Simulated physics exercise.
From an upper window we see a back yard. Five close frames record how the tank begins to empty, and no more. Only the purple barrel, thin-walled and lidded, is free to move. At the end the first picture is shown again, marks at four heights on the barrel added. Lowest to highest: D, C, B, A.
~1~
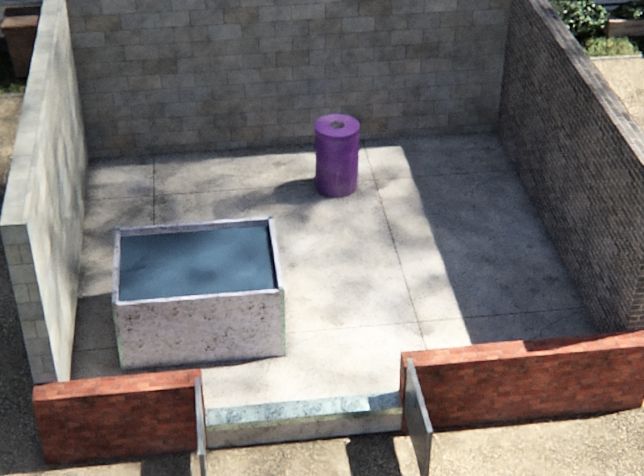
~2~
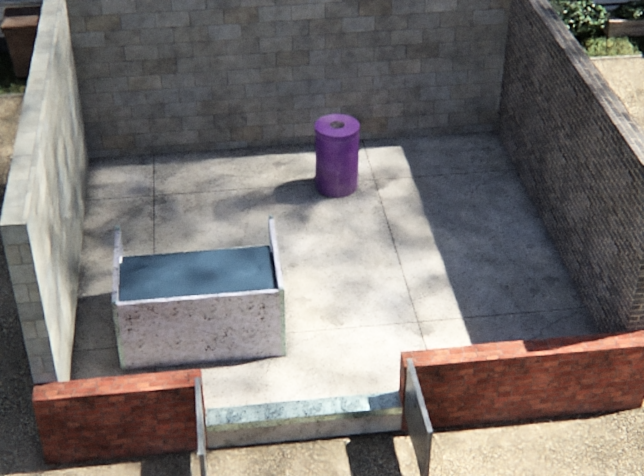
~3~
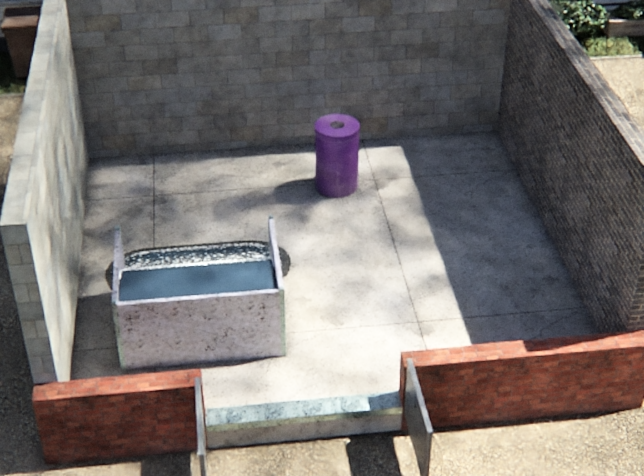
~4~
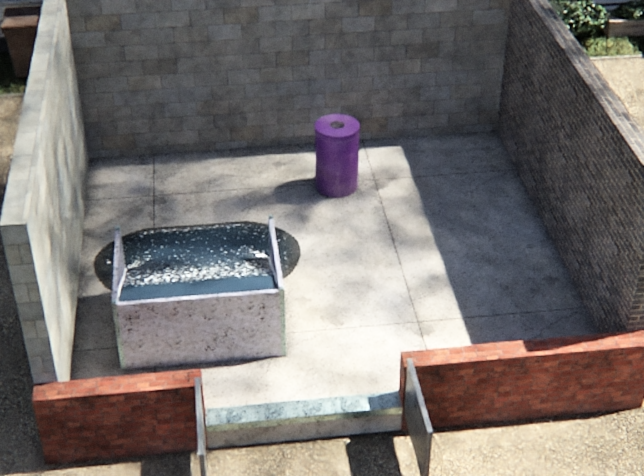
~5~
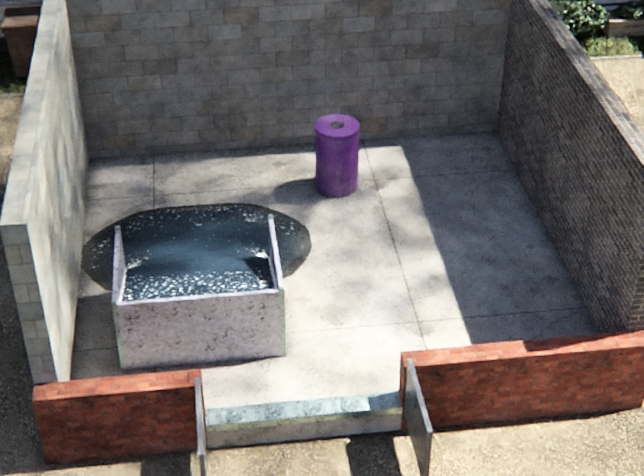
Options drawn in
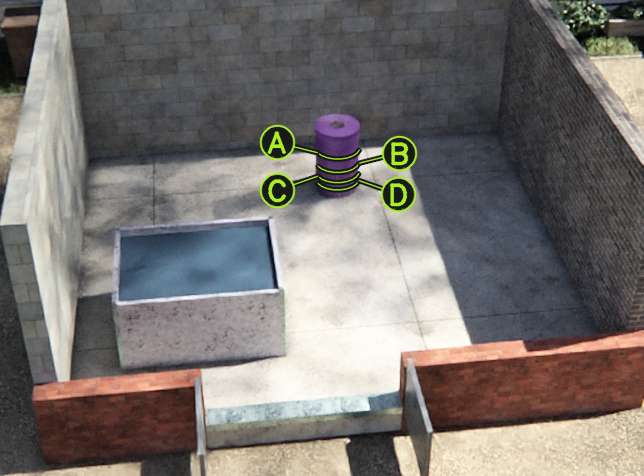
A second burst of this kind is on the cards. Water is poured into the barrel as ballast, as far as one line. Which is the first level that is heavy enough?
I would pick mark C.
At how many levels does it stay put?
Three of the four.
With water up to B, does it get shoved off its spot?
No, that is safe.
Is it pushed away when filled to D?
Yes.
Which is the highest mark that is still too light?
Mark D.
On the marked copy, A at (340, 159); B at (340, 172); C at (340, 182); D at (340, 189); from the bottom up D, C, B, A.
With A, it does not move.
With B, it does not move.
With C, it does not move.
With D, it is pushed about its own width away.
